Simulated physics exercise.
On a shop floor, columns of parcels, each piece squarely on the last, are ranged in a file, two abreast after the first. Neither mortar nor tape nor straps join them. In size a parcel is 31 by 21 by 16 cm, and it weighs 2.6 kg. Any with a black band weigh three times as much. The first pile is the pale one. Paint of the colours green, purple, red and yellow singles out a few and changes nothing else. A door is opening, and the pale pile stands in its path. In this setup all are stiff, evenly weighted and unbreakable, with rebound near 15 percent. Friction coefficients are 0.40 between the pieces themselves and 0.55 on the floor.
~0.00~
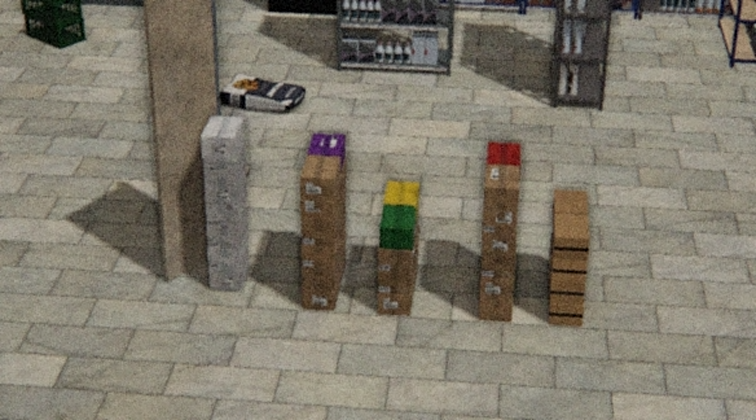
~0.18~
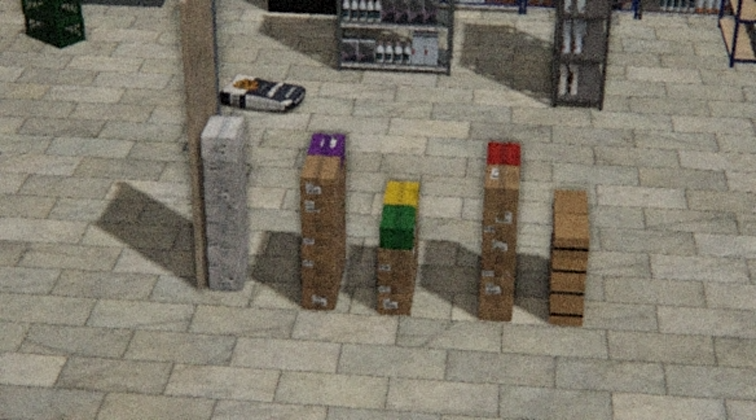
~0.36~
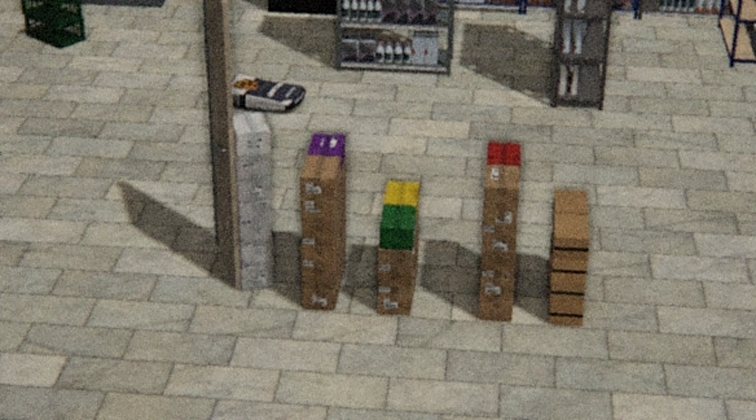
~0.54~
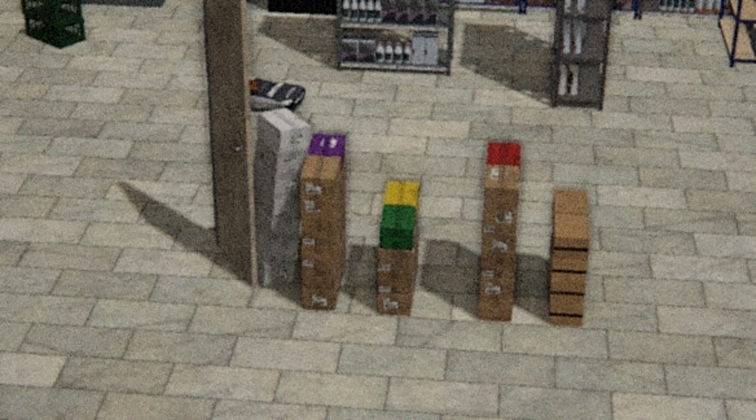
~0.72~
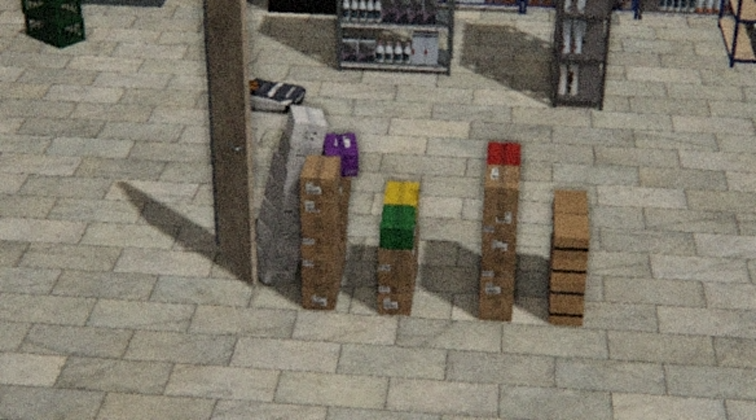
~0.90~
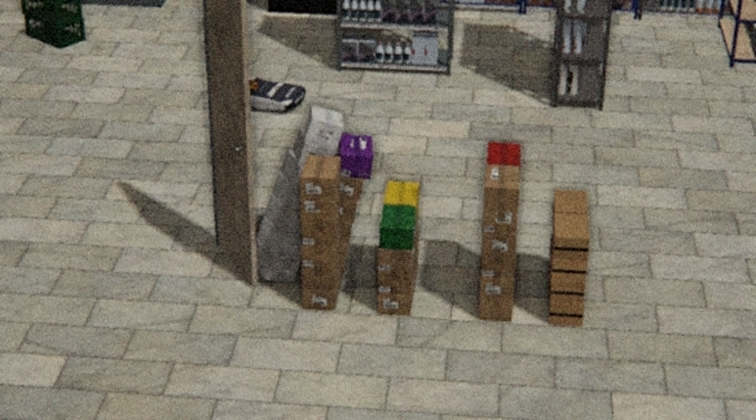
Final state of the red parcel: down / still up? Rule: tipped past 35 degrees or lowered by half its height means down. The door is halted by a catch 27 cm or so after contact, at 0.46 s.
Down.
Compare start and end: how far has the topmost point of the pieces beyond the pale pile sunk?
I make it close to 0 cm.
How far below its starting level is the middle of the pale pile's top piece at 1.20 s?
Some 20 centimetres.
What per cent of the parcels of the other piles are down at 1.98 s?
By then 25 %.
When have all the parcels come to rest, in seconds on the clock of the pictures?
Near 3.5 s.
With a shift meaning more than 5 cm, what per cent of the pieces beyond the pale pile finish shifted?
40 percent.
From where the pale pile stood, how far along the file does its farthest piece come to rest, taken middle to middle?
Roughly 170 cm.
Around 1.20 s, 7 of the pale pile down; none of the 40 other parcels down, 7 disturbed; red parcel unmoved; purple parcel tipped 26°, 6 cm lower.
Around 1.54 s, 7 of the pale pile down; 6 of the 40 other parcels down; red parcel unmoved; yellow parcel tipped 22°.
Around 1.98 s, 7 of the pale pile down; 10 of the 40 other parcels down; red parcel tipped 9°; purple parcel tipped 3°, 30 cm lower.
Finally (3.9 s), 7 of the pale pile down; 11 of the 40 other parcels down; red parcel upside down; purple parcel 29 cm lower; yellow parcel 13 cm lower. Seen by the last camera, middles, red parcel near (612, 275), purple parcel near (492, 200).
